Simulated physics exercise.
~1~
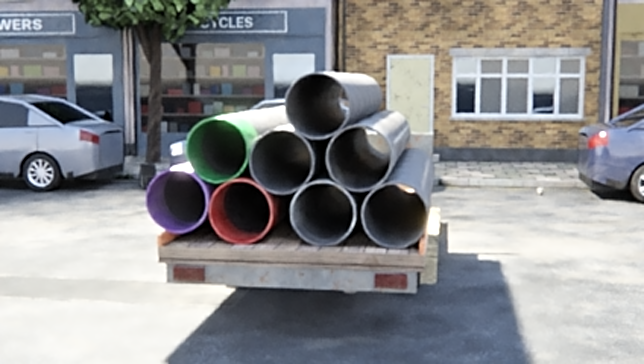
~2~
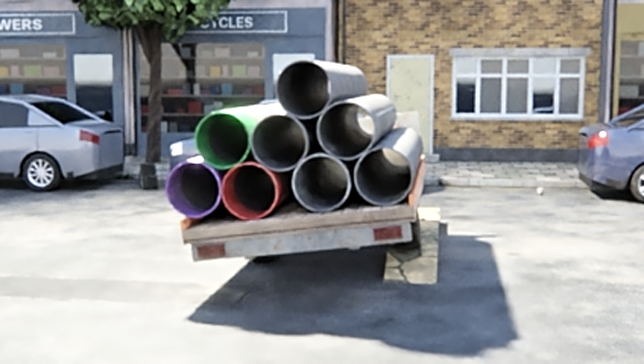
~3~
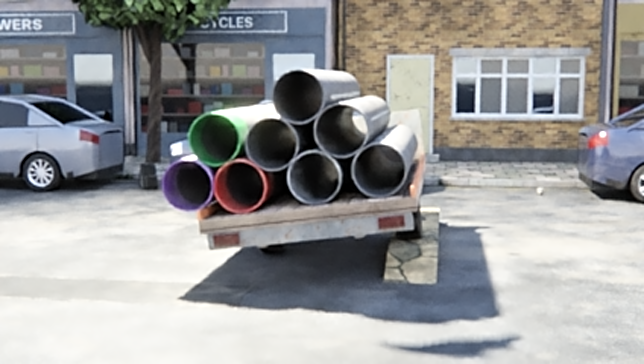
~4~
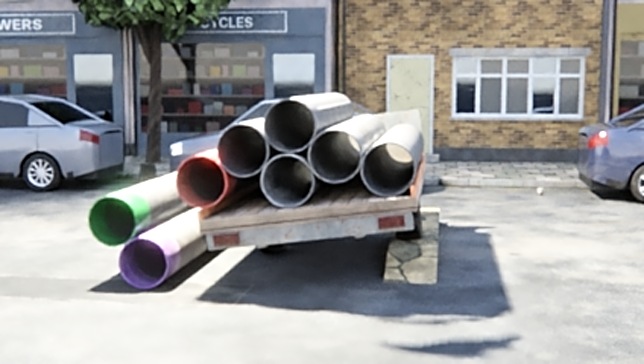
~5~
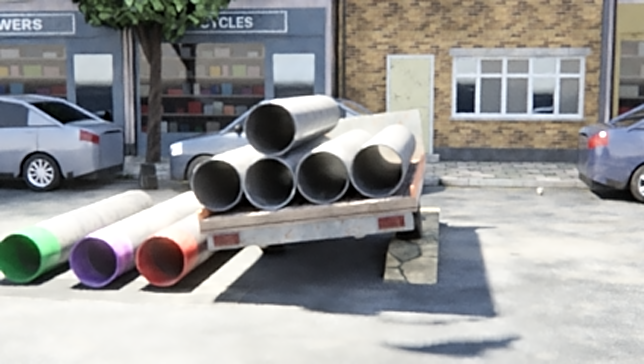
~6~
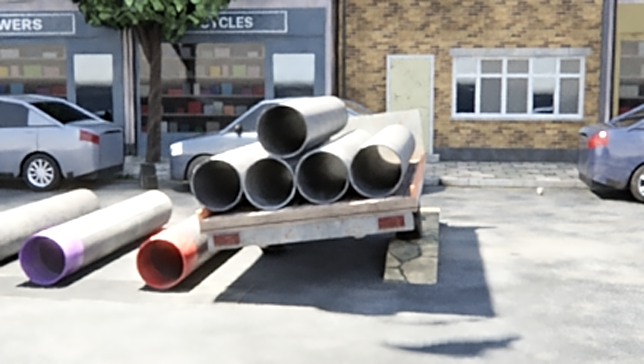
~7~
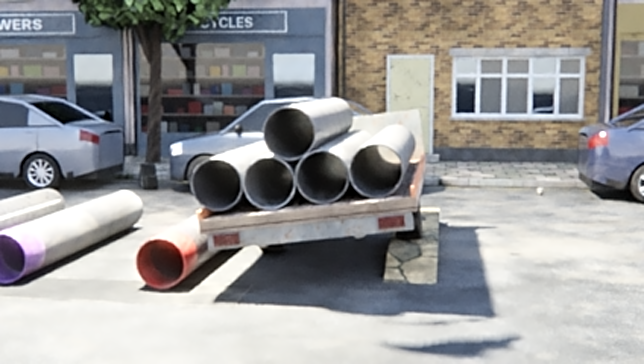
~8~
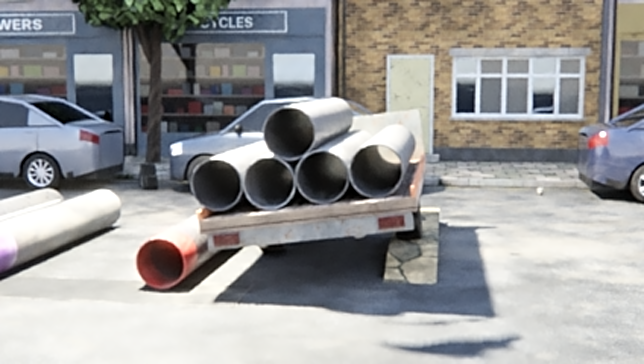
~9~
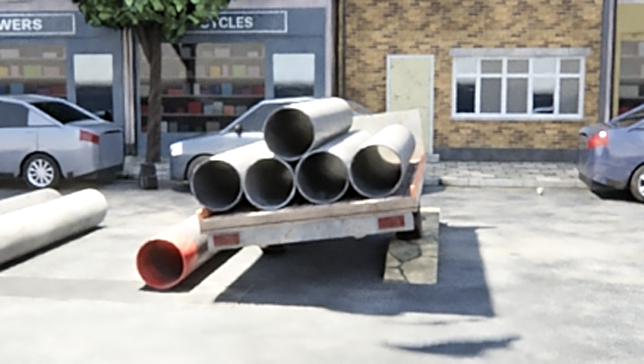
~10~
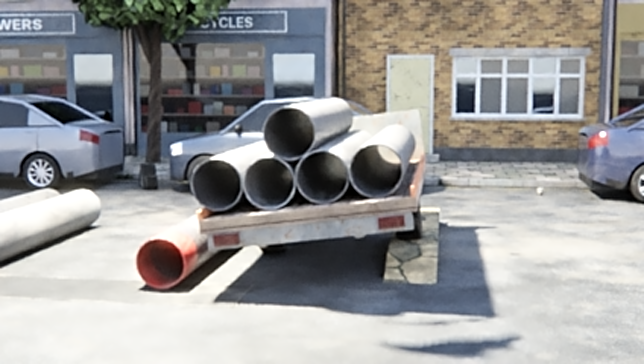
A low trailer stacked with loose pipes tilted as its right side rose on a ramp, and the purple, green and red pipes tumbled off the left side onto the ground, where the red one stayed beside the trailer while the others rolled farther left.
